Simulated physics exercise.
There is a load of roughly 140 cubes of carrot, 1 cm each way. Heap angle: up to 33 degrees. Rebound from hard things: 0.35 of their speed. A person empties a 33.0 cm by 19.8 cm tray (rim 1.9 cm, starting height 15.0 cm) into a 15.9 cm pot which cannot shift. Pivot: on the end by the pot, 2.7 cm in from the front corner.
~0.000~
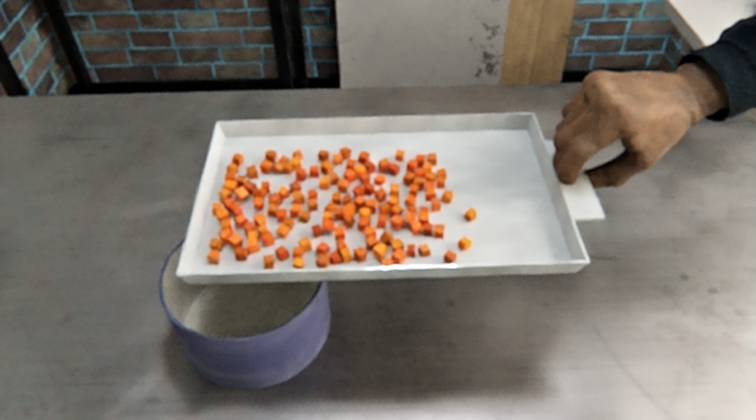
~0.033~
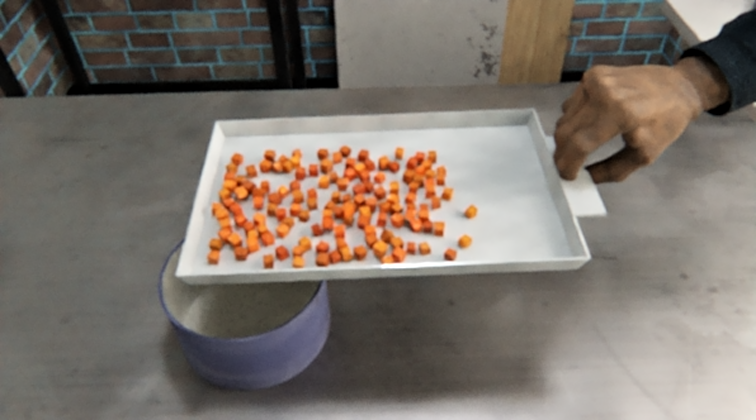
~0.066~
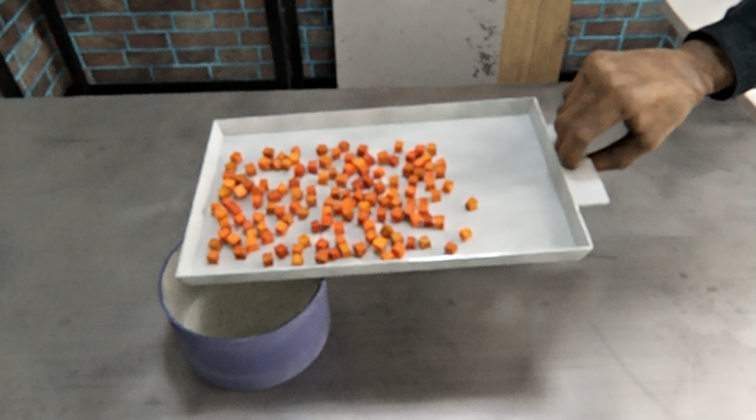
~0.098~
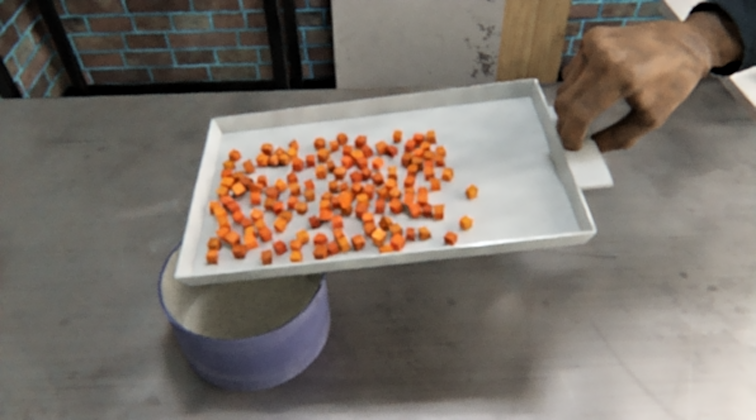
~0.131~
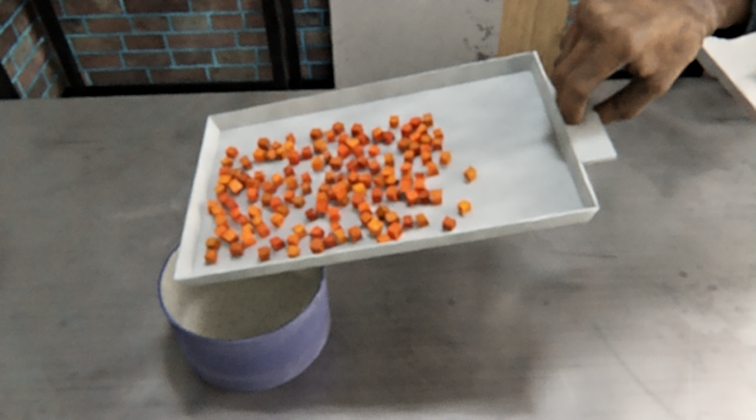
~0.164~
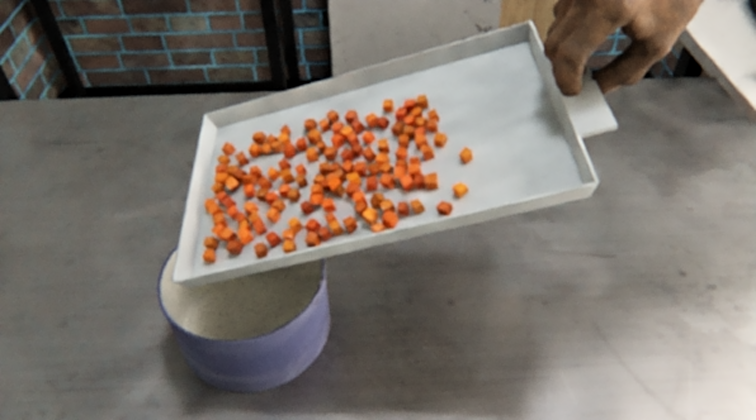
A white tray scattered with small orange carrot cubes sits nearly level above a purple pot, a hand gripping its right-hand handle. The hand then raises that end, slowly at first and then faster, slanting the tray down to the left while the cubes stay spread across its surface.
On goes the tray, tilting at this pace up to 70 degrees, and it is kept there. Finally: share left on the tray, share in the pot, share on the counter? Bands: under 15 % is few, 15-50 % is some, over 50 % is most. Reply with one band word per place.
Left on the tray some, pot few, counter most.
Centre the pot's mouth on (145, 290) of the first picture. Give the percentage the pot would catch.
70 %.
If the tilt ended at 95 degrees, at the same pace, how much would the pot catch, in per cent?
Then about 5 per cent.
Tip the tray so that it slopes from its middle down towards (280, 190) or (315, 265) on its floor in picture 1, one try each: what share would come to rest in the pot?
Near 5 and 0 per cent, in that order.
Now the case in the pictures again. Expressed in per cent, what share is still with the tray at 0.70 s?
About 25 per cent.
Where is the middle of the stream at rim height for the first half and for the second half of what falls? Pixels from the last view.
First near (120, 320), then at (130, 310).
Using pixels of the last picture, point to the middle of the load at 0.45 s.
The middle of the load should be at about (210, 168) by then.
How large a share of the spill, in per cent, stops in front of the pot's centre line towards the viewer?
Estimate: Close to 90 per cent of the pieces.
After 0.34 s, tilt 46 degrees; the tray holds 100 %, the pot 0 %.
After 0.45 s, tilt 64 degrees; the tray holds 100 %, the pot 0 %.
After 0.70 s, tilt 70 degrees; the tray holds 25 %, the pot 0 %.
At rest (2.0 s), tray 25 %, pot 0 %, counter 75 %.
